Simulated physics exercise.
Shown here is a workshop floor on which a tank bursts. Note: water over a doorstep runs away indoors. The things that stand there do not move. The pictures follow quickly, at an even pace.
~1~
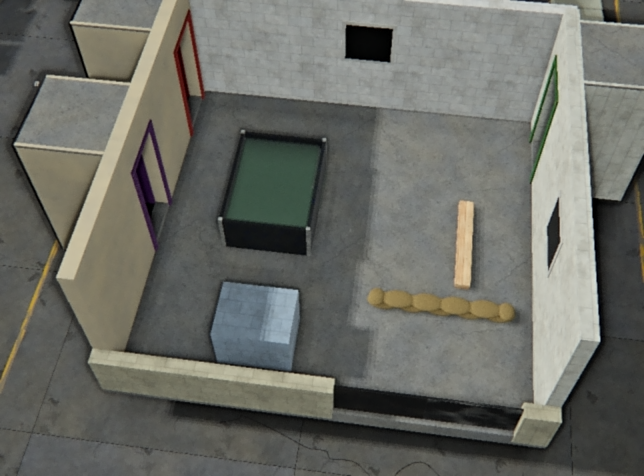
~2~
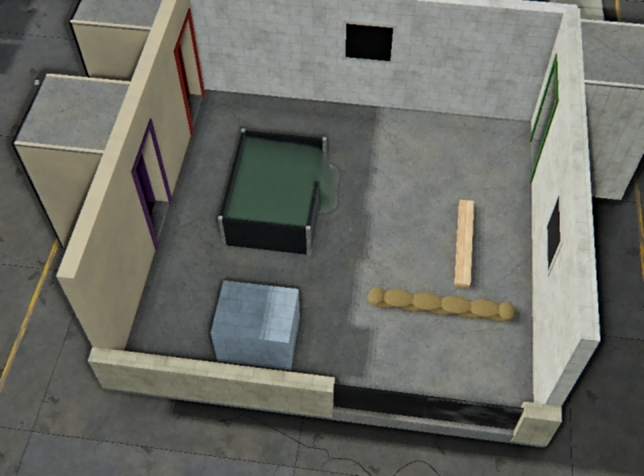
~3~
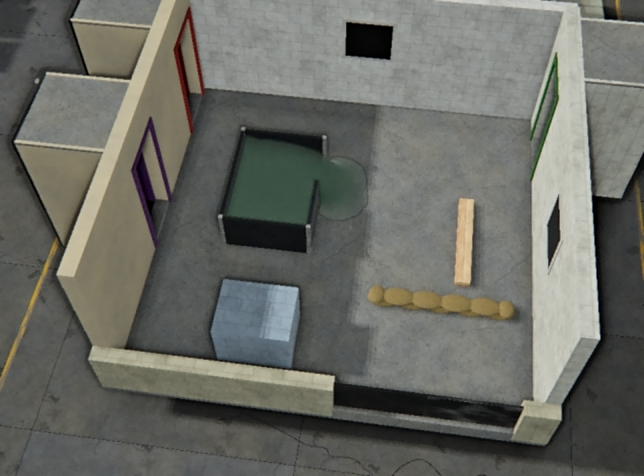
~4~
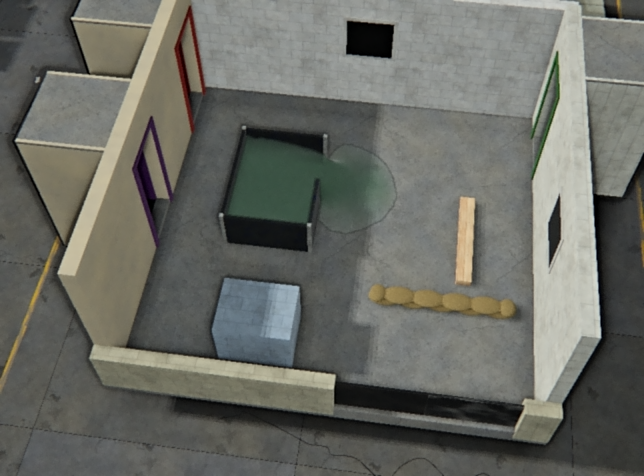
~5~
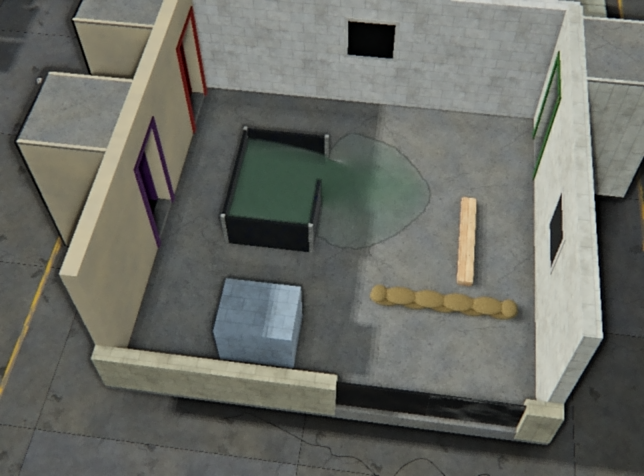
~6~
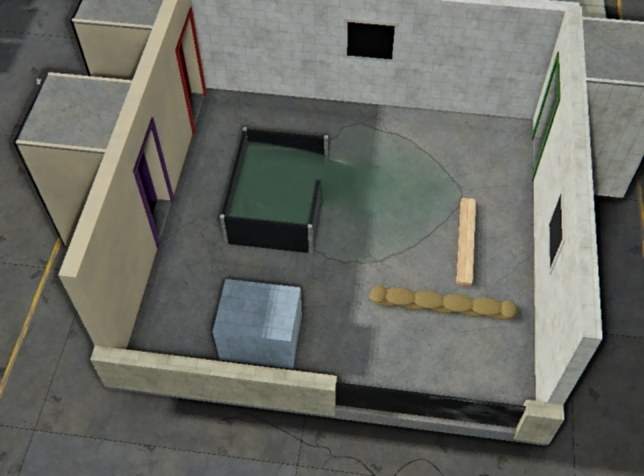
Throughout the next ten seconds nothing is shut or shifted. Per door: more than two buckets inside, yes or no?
Per door - purple door: No, green door: Yes, red door: No.
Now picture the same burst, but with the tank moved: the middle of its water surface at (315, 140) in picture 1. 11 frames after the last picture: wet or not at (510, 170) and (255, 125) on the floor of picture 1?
In the order asked: Waterlogged, then unreached.
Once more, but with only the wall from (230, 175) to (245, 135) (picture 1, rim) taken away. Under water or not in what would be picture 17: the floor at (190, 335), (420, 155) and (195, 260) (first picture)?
In the order given: Swamped, untouched and swamped.
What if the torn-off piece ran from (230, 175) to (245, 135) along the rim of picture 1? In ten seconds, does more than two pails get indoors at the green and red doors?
Green door: Short of the mark, red door: Beyond the mark.
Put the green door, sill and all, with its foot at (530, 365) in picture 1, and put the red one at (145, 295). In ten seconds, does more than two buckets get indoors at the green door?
I'd say the green door remains short of it.
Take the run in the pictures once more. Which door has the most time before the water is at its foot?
Answer: The red-painted one.
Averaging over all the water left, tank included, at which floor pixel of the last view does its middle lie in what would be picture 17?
I'd put my finger on (364, 193).
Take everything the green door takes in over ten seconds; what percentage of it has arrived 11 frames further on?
Estimate: Roughly 20 %.
A moment on, water covers 30 % of the floor; the purple door not reached, the green door wet at the sill, nothing in, the red door not reached.
Next, water covers 35 % of the floor; the purple door not reached, the green door over two buckets in, the red door not reached.
Then, water covers 45 % of the floor; the purple door not reached, the green door far over two buckets in, the red door not reached.
Later, water covers 55 % of the floor; the purple door not reached, the green door far over two buckets in, the red door not reached.
In the end, water covers 85 % of the floor; the purple door wet at the sill, nothing in, the green door far over two buckets in, the red door wet at the sill, nothing in.
